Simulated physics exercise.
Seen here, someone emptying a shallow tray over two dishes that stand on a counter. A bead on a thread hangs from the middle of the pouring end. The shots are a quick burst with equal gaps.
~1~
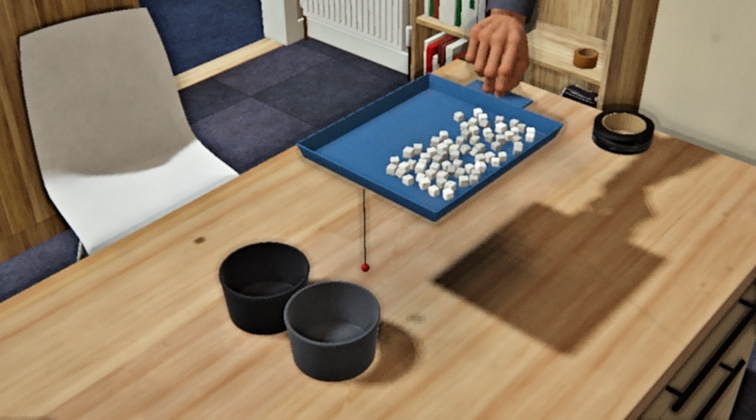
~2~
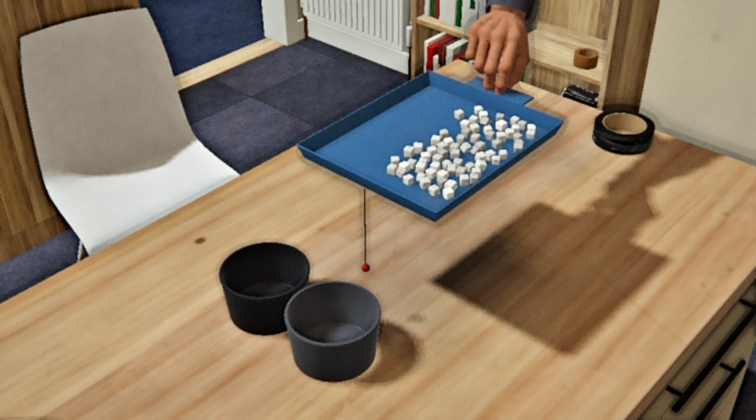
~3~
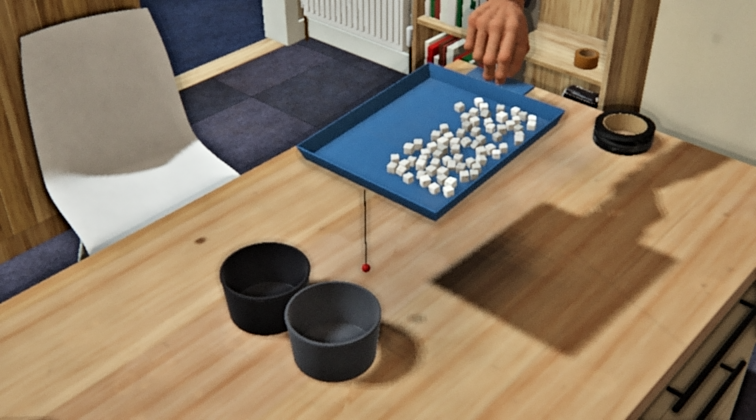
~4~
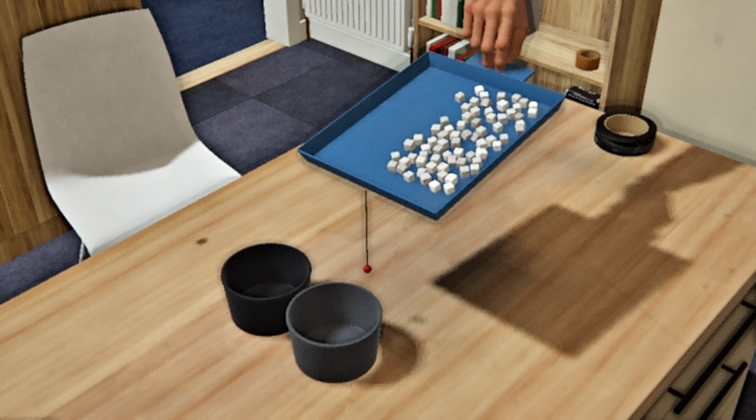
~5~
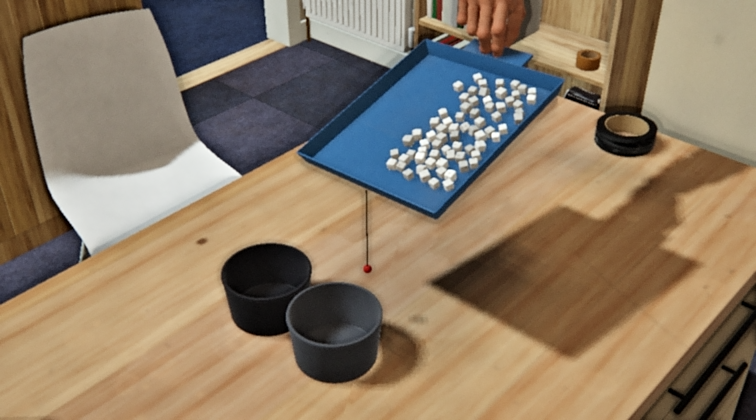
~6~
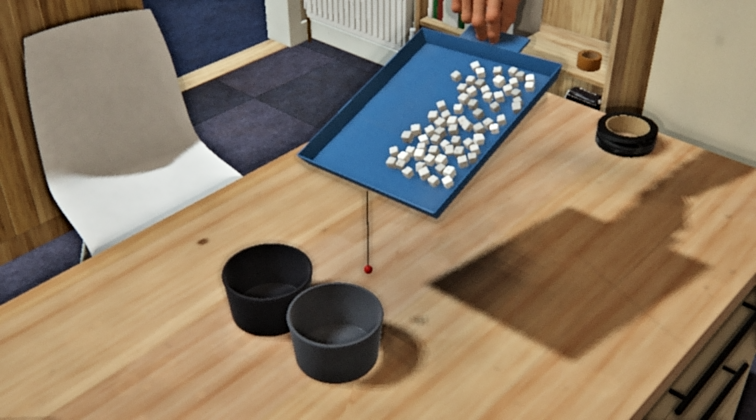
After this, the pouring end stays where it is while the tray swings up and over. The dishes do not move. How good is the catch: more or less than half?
In the dishes lies over half of it.
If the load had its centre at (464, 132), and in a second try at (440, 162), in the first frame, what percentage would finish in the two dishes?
Roughly 70 per cent, and 70 per cent.
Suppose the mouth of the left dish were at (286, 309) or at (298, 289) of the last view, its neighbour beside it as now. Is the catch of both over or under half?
The first try: Under half. The second: Above a half.
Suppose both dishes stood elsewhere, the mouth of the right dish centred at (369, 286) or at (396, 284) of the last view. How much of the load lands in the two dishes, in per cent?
Roughly 40 per cent, and 20 per cent.
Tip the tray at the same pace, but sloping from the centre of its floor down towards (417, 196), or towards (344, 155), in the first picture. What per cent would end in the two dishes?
Near 0 % and 30 %.
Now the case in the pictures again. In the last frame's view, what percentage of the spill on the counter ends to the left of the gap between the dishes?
It comes to 20 per cent or so.
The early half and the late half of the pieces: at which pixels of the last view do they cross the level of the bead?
Around (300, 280) and then (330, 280).
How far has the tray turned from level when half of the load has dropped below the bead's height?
Roughly 90°.
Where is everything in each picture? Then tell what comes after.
In the first picture, corners of the pouring end (304, 143) and (435, 207), level; middle of the load (455, 156), sugar cubes; left dish (233, 307); right dish (300, 352); bead on its thread (365, 268).
In the second picture, corners of the pouring end (304, 144) and (435, 207), level; middle of the load (455, 154).
In the third picture, corners of the pouring end (304, 145) and (435, 207), tipped barely, lowest at the left corner; middle of the load (456, 150).
In the fourth picture, corners of the pouring end (304, 148) and (435, 207), tipped a little, lowest at the left corner; middle of the load (456, 143).
In the fifth picture, corners of the pouring end (304, 150) and (433, 207), tipped clearly, lowest at the left corner; middle of the load (465, 127).
In the sixth picture, corners of the pouring end (304, 153) and (433, 207), tipped clearly, lowest at the left corner; middle of the load (463, 121); left dish (236, 308); right dish (303, 354).
Just after the last frame, tray tipped steeply; almost all on the tray; about a tenth in the air.
A moment on, tray tipped past a quarter turn; about a tenth on the tray; roughly a quarter in the right dish; roughly a third in the left dish; about a tenth outside both; roughly a quarter in the air.
Further on, tray tipped past a quarter turn; roughly a third in the right dish; roughly a third in the left dish; roughly a quarter outside both.
When it is over, tray tipped past a quarter turn; roughly a third in the right dish; roughly a third in the left dish; roughly a quarter outside both.
